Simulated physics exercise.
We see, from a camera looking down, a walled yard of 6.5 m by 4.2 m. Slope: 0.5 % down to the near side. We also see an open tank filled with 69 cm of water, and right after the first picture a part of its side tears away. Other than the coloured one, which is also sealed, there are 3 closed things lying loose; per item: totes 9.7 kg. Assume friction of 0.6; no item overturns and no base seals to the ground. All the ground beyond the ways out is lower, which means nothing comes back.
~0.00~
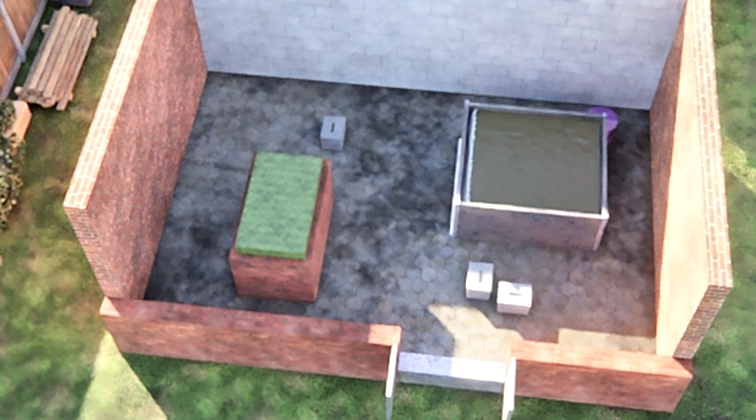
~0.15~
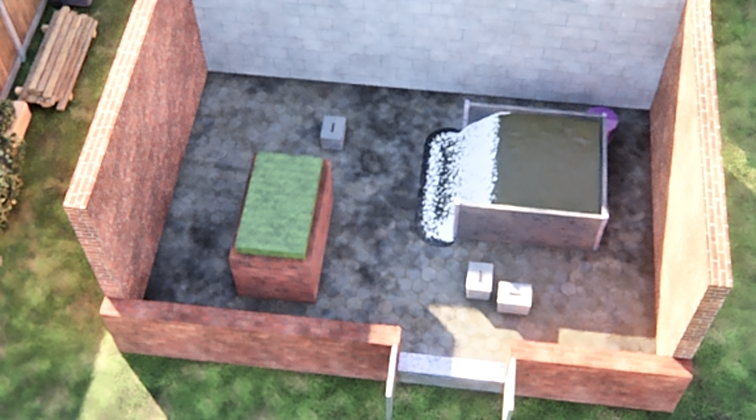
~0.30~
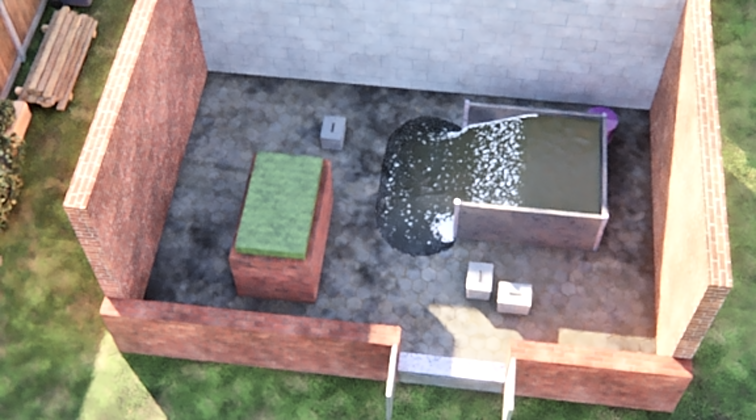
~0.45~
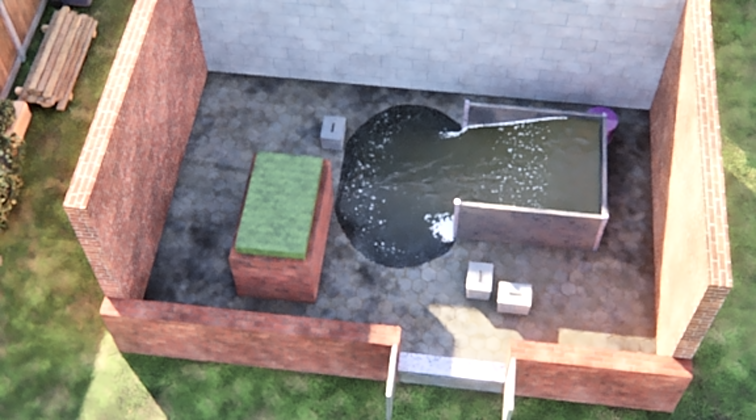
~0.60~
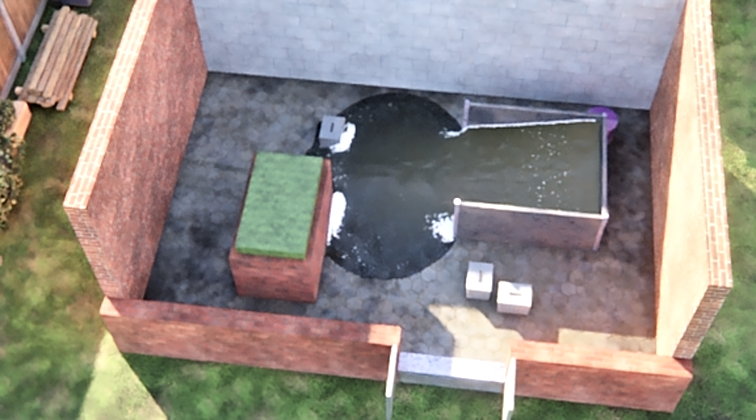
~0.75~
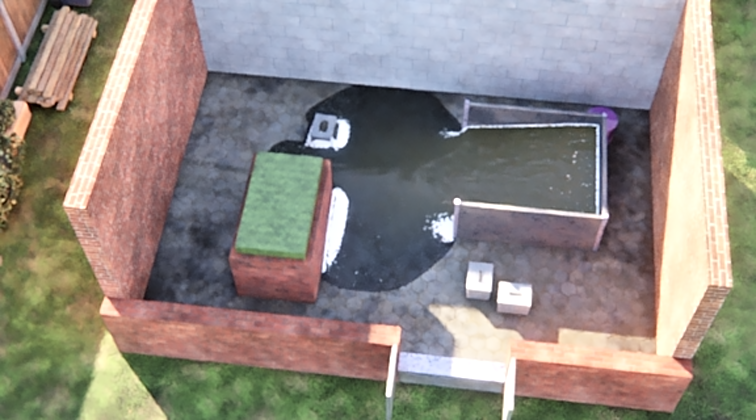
To begin with, an open tank of dark water stands in a walled yard with a grass-topped brick block and small pale boxes. The tank's left side gives way, and water pours out in white froth, spreading leftward over the paving. It reaches the block, foams against it, and shifts the box nearby slightly left.
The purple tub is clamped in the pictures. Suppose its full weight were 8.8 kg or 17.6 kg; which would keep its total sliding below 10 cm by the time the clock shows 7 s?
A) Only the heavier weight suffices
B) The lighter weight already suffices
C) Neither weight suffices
(A) Only the heavier weight suffices.
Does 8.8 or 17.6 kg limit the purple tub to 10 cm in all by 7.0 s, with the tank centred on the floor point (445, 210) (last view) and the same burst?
Lab note - in that case: Heavier mass required.
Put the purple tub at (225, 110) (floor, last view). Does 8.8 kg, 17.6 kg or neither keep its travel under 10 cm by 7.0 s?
Looks like the outcome is this: No option works.
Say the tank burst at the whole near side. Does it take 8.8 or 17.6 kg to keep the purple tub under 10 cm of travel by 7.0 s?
With that failure, no mass keeps it.
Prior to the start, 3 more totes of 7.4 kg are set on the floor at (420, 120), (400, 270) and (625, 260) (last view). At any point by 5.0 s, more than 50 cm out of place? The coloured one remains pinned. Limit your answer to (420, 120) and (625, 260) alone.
The first is over the limit, the second within the limit.
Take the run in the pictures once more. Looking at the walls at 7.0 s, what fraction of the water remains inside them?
Around 96 per cent of the water is still in there.
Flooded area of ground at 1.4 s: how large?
Wet area: Approx. 14 m2.
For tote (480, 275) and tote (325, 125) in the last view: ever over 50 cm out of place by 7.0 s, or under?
One after the other: Goes beyond it, then goes beyond it.
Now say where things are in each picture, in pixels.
The purple tub at (601, 119), on the bottom; water covers 2.9 m2; 0 of 4 have shifted, in the first frame.
The purple tub at (601, 119), on the bottom; 3.8 m2 under water; 0 of 4 have shifted, in the second frame.
The purple tub at (601, 119) rests on the ground; 5.1 m2 under water; 0 of 4 have shifted, in the third frame.
The purple tub at (601, 119), on the bottom; 6.6 m2 under water; 0 of 4 have shifted, in the fourth frame.
The purple tub at (601, 119), on the bottom; water covers 8.0 m2; 0 of 4 have shifted, in the fifth frame.
The purple tub at (601, 119), on the bottom; water covers 9.3 m2; 1 of 4 have shifted, in the sixth frame.
After 1.4 s the purple tub would be 0 cm from its start with 8.8 kg and 0 cm from its start with 17.6 kg; 0 cm of water round it then.
After 3.1 s the purple tub would be 0 cm from its start with 8.8 kg and 0 cm from its start with 17.6 kg; 0 cm of water round it then.
After 4.9 s the purple tub would be 0 cm from its start with 8.8 kg and 0 cm from its start with 17.6 kg; 0 cm of water round it then.
After 7.0 s the purple tub would be 32 cm from its start with 8.8 kg and 0 cm from its start with 17.6 kg; 5 cm of water round it then.
